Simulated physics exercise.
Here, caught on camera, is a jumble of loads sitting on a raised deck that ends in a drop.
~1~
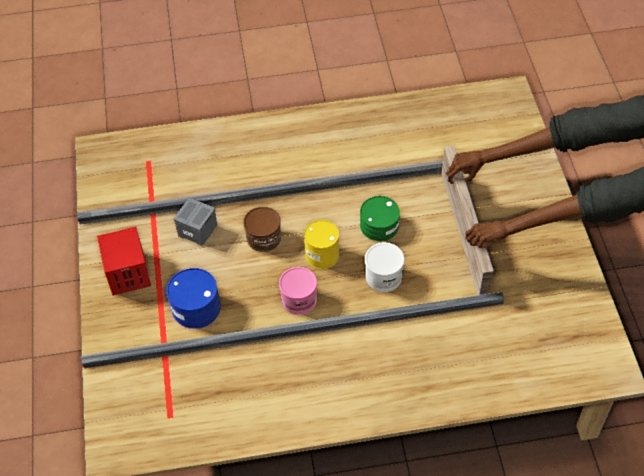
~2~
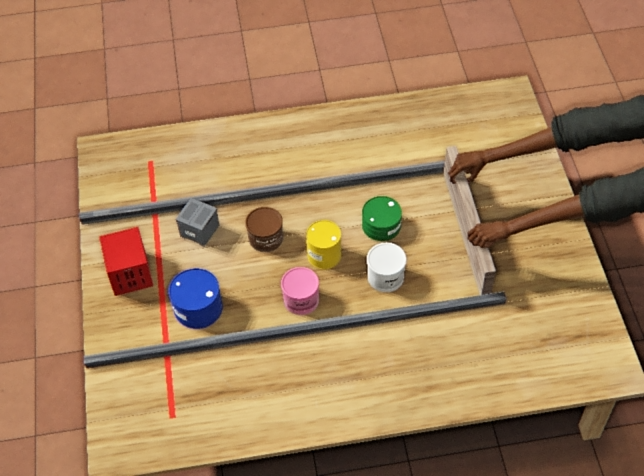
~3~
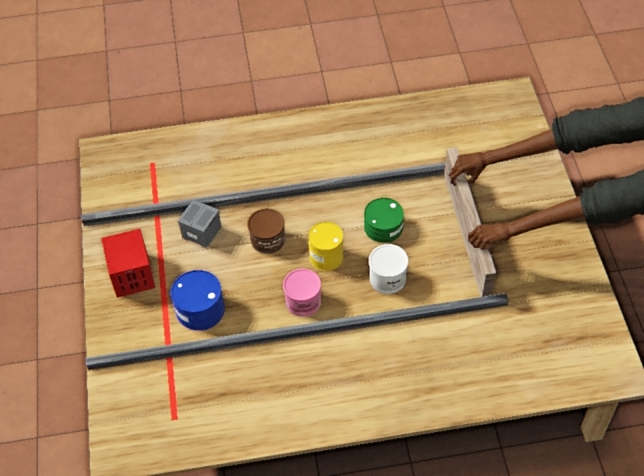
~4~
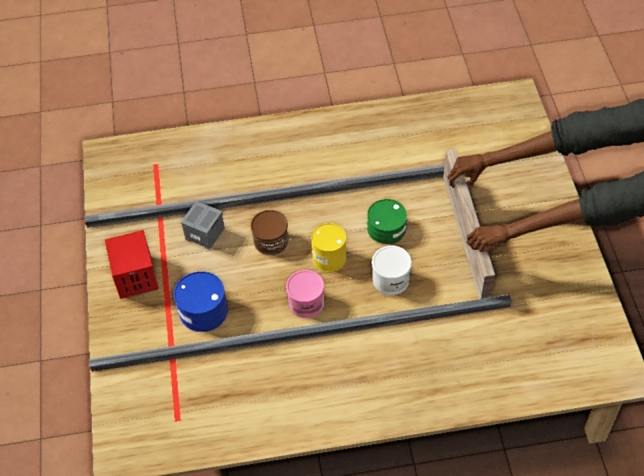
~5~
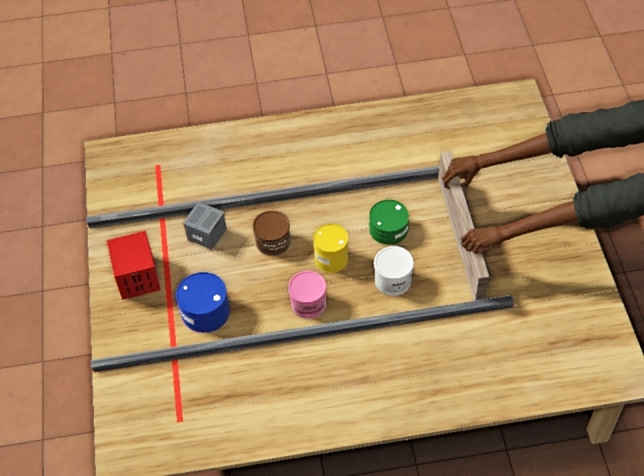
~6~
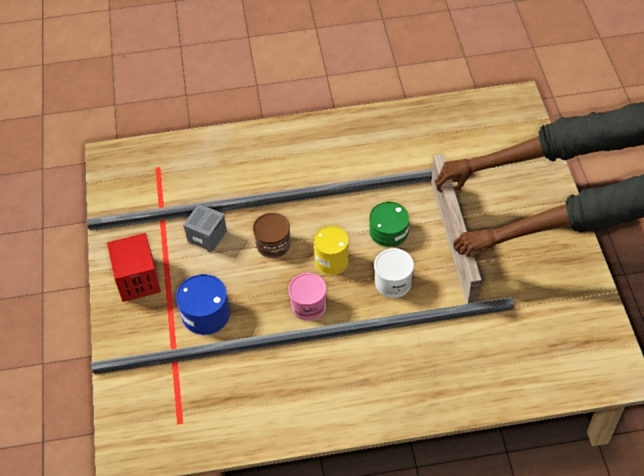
On a wooden table, a pair of hands held a plank upright between two rails, then began sliding it slowly left toward the colourful containers, which stayed still around a red line.
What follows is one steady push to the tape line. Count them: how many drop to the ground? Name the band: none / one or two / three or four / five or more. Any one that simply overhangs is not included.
Band: One or two.
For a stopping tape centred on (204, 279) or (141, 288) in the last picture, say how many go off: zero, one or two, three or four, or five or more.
One after the other, that's none for the first and either three or four for the second.
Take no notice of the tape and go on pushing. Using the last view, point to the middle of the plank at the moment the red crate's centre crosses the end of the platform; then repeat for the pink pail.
Approx. (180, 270) for the first, approx. (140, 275) for the second.
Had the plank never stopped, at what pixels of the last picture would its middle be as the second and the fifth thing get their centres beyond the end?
At (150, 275) for the second, at (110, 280) for the fifth.
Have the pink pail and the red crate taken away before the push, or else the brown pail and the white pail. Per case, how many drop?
Well, the first time you'd get 0, and the next time 0.
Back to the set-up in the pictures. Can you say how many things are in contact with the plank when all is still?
3 in contact.
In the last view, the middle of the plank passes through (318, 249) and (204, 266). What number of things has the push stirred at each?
The number moved is 5 and then 8.
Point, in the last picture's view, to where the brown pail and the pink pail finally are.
The brown pail settles near (106, 258); as for the pink pail, near (121, 338).
Soon after, none off yet; red crate at rest near (134, 267); blue canister at rest near (204, 305); grey tote at rest near (206, 229).
After that, none off yet; red crate at rest near (134, 267); blue canister at rest near (204, 305); grey tote moving near (204, 228).
And then, none off yet; red crate displaced a little near (126, 268); blue canister displaced about its own width near (151, 302); grey tote displaced about its own width near (172, 222).
In the end, the number that fall off is one or two; gone, red crate.
